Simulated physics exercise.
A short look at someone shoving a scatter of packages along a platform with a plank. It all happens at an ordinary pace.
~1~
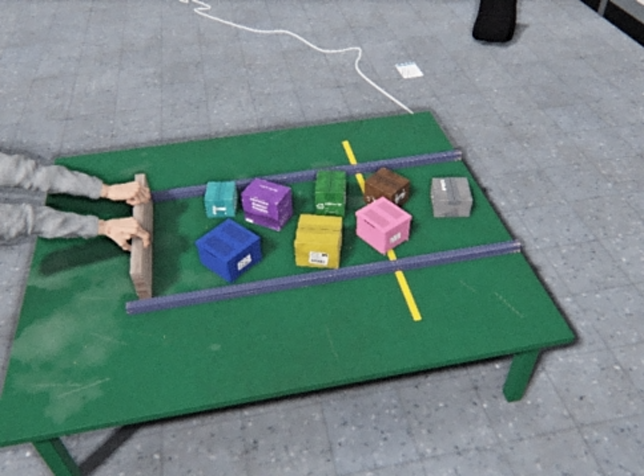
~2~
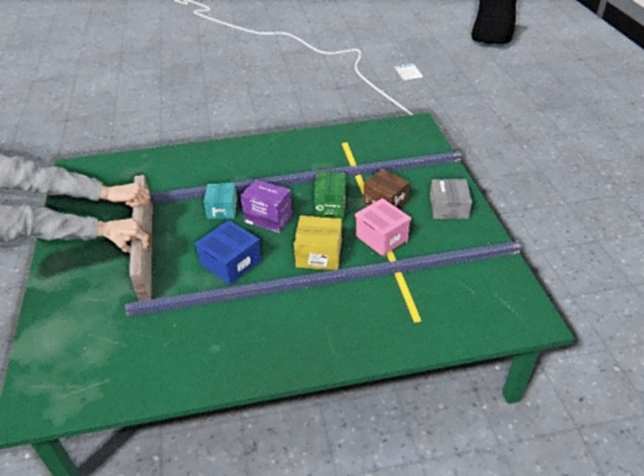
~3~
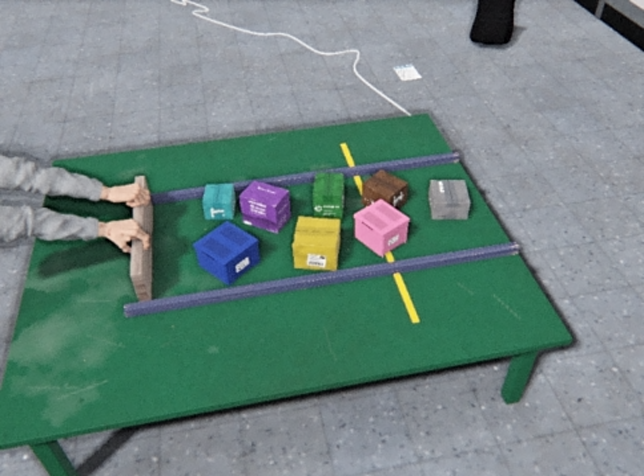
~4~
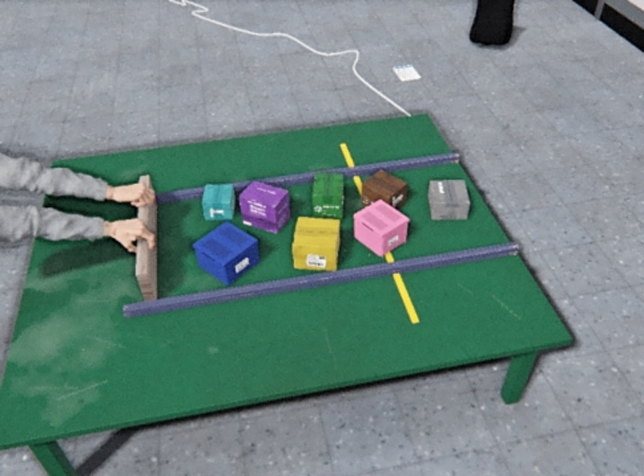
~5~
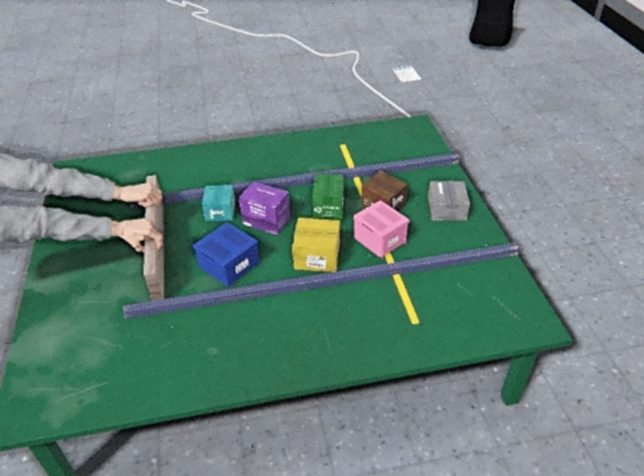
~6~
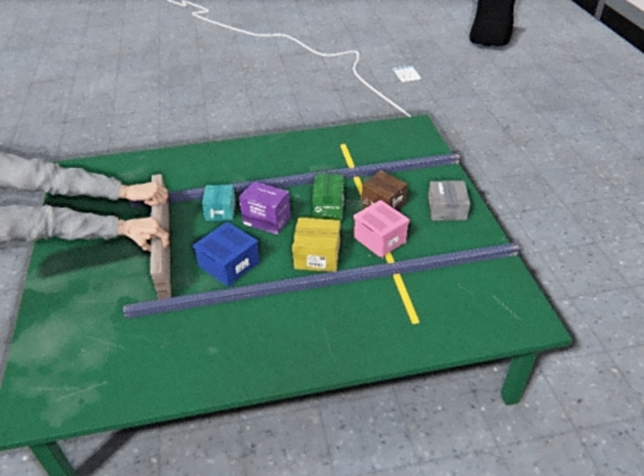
On a green table, two hands slide a plank slightly right toward scattered coloured boxes.
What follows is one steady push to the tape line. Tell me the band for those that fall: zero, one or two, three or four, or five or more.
The number that fall off is zero.
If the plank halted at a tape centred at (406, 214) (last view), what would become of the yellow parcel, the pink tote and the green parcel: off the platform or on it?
The yellow parcel holds on; the pink tote tumbles off; the green parcel is kept.
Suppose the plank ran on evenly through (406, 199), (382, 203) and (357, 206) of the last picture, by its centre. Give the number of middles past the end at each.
It would be 2, 1 and 0.
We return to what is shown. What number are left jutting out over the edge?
1 of them.
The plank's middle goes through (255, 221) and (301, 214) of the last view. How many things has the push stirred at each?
By then 4, and 6.
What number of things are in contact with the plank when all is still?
3 of them.
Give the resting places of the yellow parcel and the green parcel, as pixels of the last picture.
About (449, 229), and the other about (408, 186).
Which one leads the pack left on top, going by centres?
Foremost is the grey parcel.
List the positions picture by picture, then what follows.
In the first picture, grey parcel (451, 197); brown parcel (386, 191); pink tote (383, 226); plank (143, 235); tape (376, 216).
In the second picture, brown parcel (386, 193); green parcel (330, 197).
In the third picture, pink tote (381, 228); turquoise parcel (220, 202).
In the fourth picture, grey parcel (448, 200); blue tote (227, 254).
In the fifth picture, brown parcel (384, 195); yellow parcel (317, 245).
In the sixth picture, grey parcel (448, 200); brown parcel (384, 194); pink tote (381, 229); plank (161, 235); tape (373, 219).
Soon after, none off yet; grey parcel at rest near (448, 200); brown parcel at rest near (384, 194); pink tote at rest near (381, 229).
Then, none off yet; grey parcel at rest near (448, 200); brown parcel at rest near (384, 194); pink tote moved about its own width near (412, 223).
At rest, the number that fall off is zero.
